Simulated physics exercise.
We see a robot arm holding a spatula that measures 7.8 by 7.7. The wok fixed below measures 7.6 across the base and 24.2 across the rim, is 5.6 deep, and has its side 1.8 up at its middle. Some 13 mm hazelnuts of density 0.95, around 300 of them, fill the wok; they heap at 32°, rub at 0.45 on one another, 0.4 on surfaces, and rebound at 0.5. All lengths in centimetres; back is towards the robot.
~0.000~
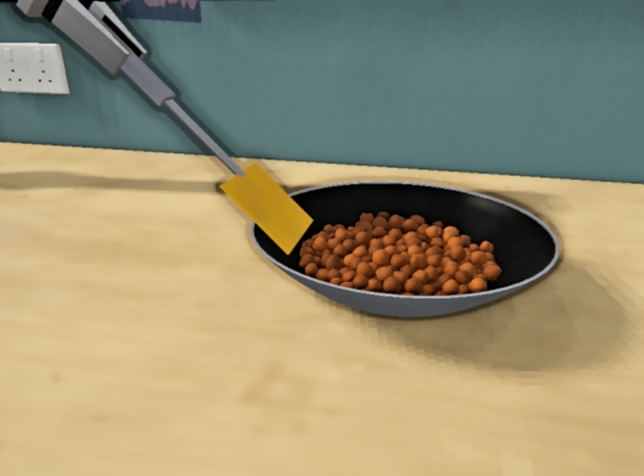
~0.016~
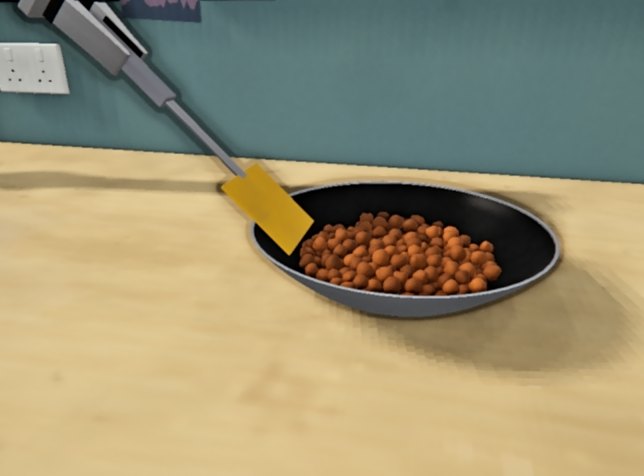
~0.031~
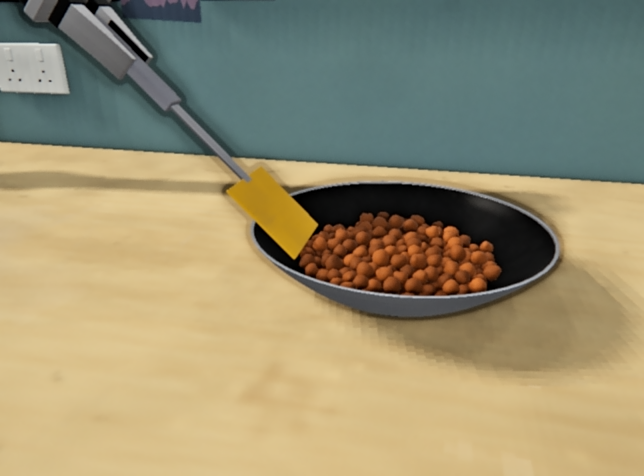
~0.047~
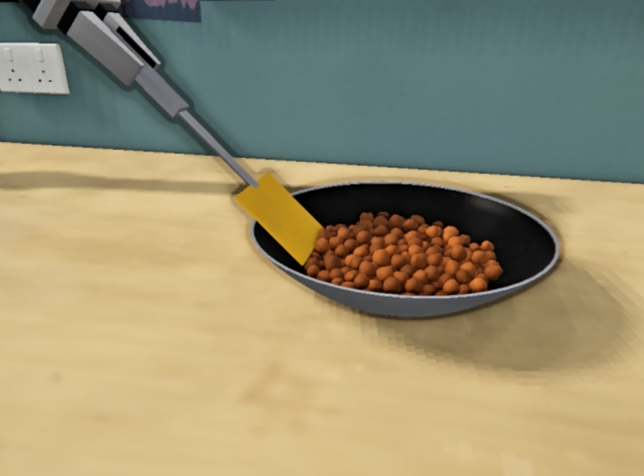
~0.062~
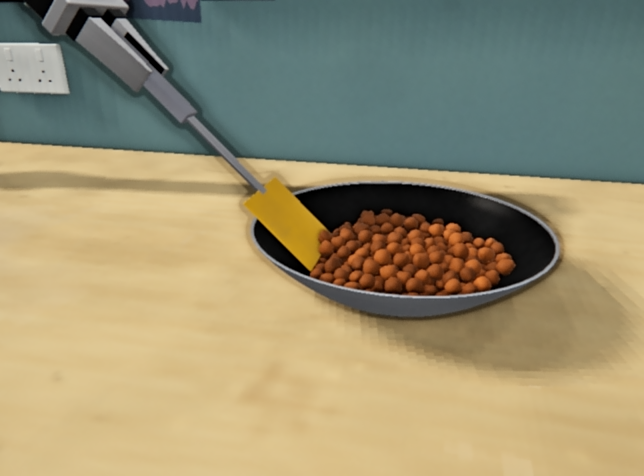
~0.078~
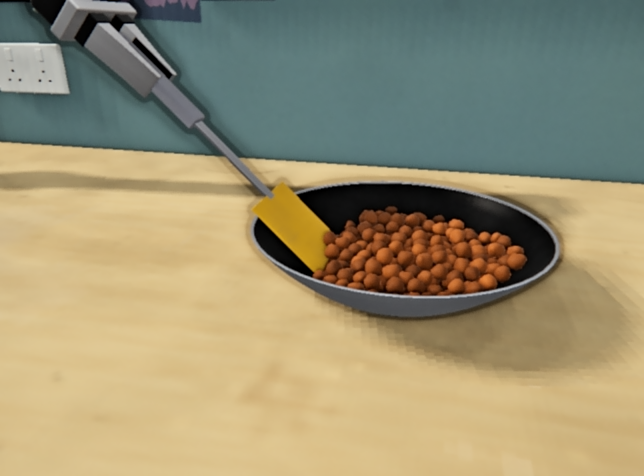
On a wooden worktop, a robot arm easing a yellow spatula rightward into a dark pan, nudging a heap of orange-brown balls right.
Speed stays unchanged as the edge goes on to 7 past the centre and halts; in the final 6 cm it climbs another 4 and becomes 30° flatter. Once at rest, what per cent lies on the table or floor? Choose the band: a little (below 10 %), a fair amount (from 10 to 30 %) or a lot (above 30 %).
It is a fair amount, from 10 to 30 %.
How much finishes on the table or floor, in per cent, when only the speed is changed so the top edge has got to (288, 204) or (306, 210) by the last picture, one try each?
Some 35 and 45 per cent.
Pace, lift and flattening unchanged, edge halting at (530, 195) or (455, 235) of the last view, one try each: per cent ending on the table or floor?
Respectively about 40 and 0 percent end on the table or floor.
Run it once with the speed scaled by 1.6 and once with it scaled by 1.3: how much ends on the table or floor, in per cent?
Close to 35 and 25 percent respectively.
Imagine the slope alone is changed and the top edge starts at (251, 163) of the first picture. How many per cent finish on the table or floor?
Around 10 percent ends up on the table or floor.
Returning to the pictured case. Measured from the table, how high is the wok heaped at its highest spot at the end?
Some 7.0 cm above the table.
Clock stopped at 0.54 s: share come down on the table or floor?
Estimate: About 15 percent.
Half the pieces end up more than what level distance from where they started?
Near 5 cm, measured level.
By 0.18 s, sloping 44°, highest piece 6 above the table; 299 in the wok.
By 0.29 s, sloping 30°, highest piece 7 above the table; 297 in the wok, 2 on the blade or in flight.
By 0.54 s, sloping 14°, highest piece 8 above the table; 257 in the wok, 40 on the table or floor, 2 on the blade or in flight.
By 1.59 s, sloping 14°, highest piece 7 above the table; 256 in the wok, 43 on the table or floor.
Final count, 256 in the wok, 43 on the table or floor. That is 14 % on the table or floor.
